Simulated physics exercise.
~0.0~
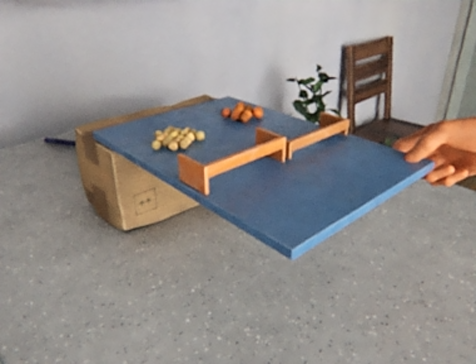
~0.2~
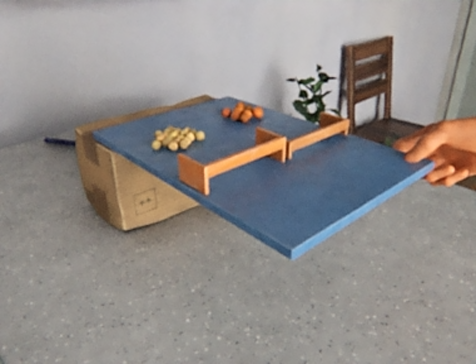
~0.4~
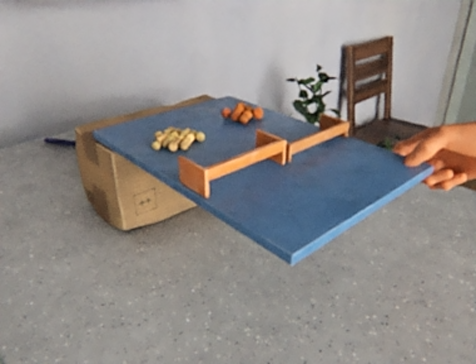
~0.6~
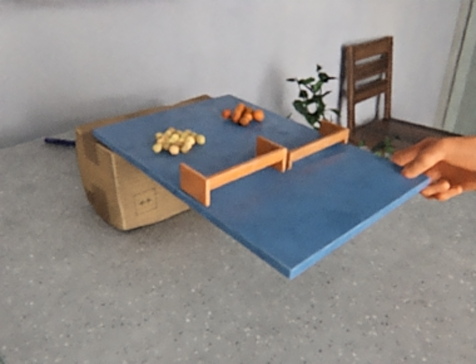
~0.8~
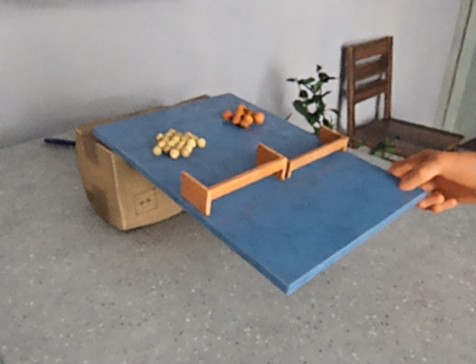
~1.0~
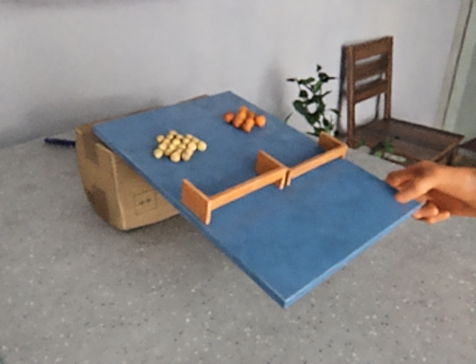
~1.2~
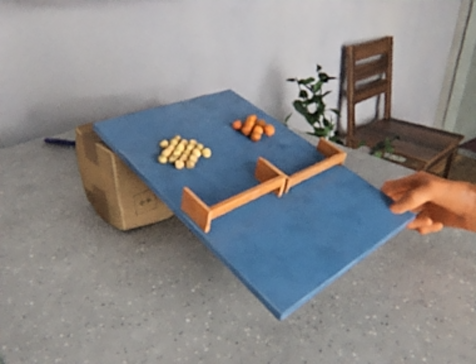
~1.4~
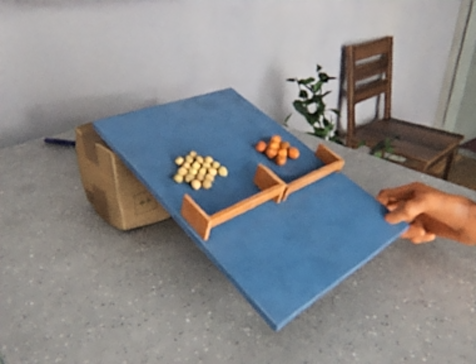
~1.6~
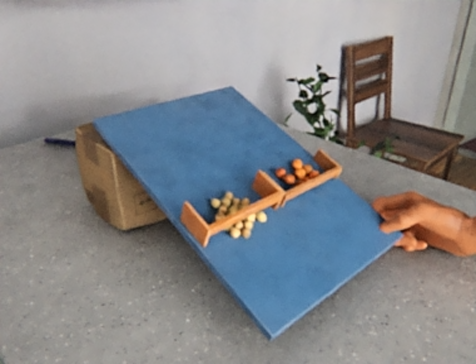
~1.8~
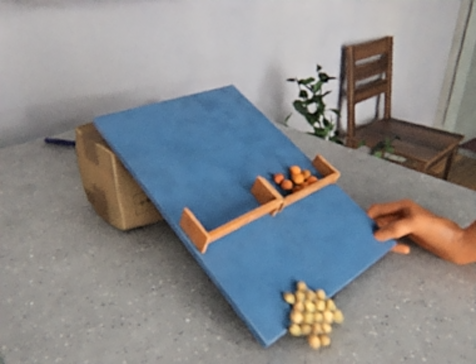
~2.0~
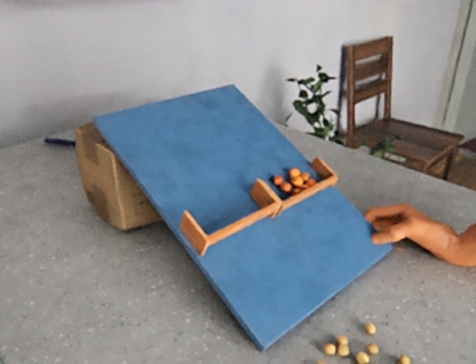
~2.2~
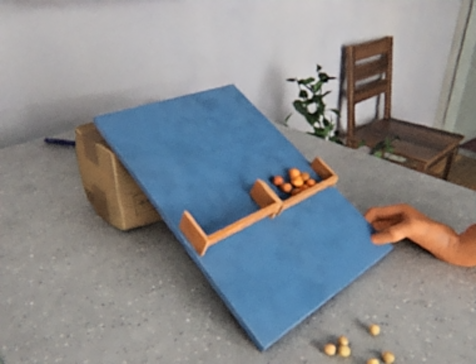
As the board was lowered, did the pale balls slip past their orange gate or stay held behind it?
The pale balls slipped under their gate and went off the board onto the counter, while the orange ones were stopped by their own gate.
A blue board propped on a cardboard box tilted as a hand lowered its right end, and two clusters of small balls slid down; the pale ones slipped under their gate onto the counter, while the orange ones stayed gathered behind theirs.
